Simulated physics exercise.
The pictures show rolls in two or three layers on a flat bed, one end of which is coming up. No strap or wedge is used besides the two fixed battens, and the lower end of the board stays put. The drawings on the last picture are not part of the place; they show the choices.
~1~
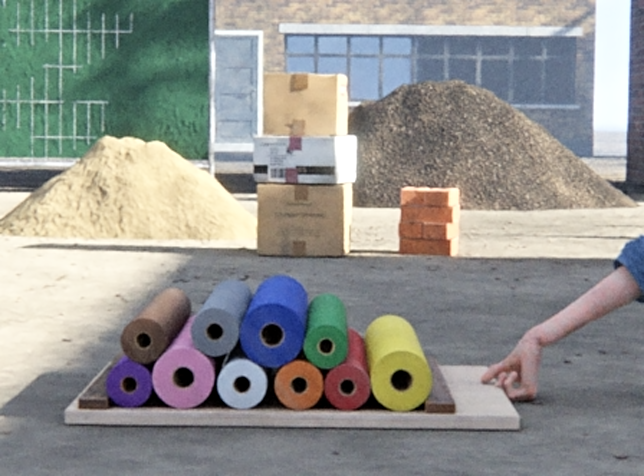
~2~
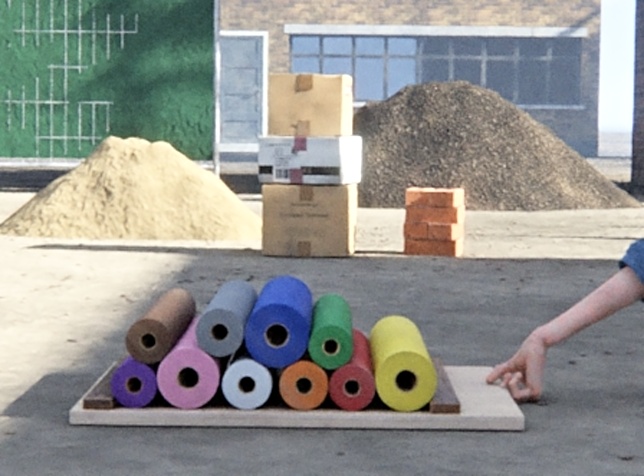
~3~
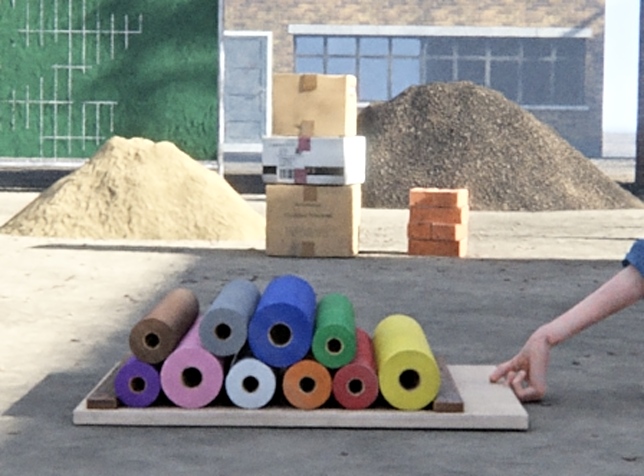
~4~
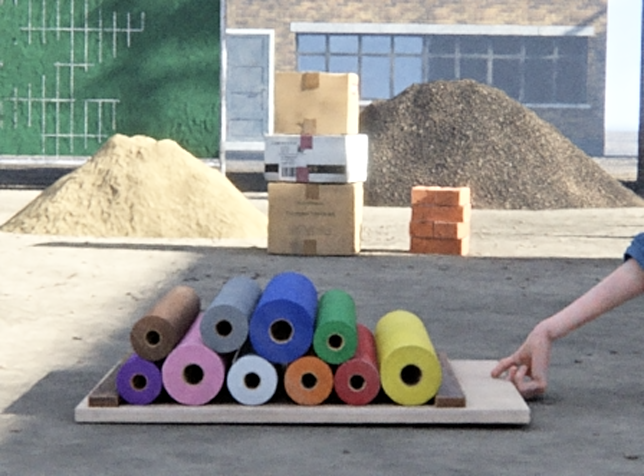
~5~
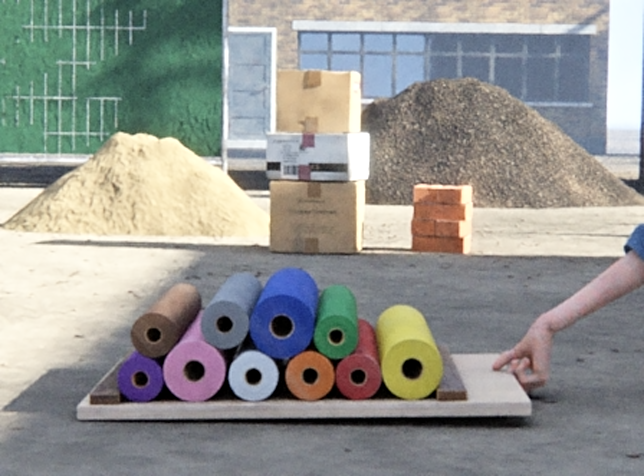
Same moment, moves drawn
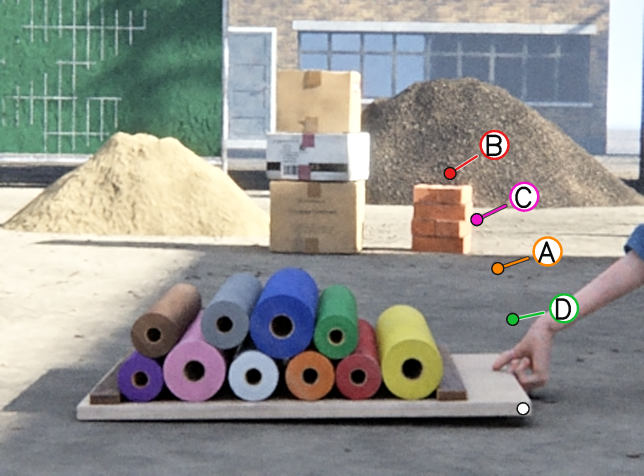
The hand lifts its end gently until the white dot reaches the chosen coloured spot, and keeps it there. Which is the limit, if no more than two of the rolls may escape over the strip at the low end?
Stop at A.
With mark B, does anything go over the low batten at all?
Yes.
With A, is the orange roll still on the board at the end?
Yes.
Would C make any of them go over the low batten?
Yes, at C.
On the copy, A at (498, 269); B at (450, 173); C at (477, 220); D at (513, 319); the white dot at (523, 409).
On A. First, board at 14°.
Then, board at 20°.
Finally, board at 20°, one over the low batten (brown).
By contrast, B eight over the low batten; C three over the low batten (blue, brown, grey); D none over the low batten.
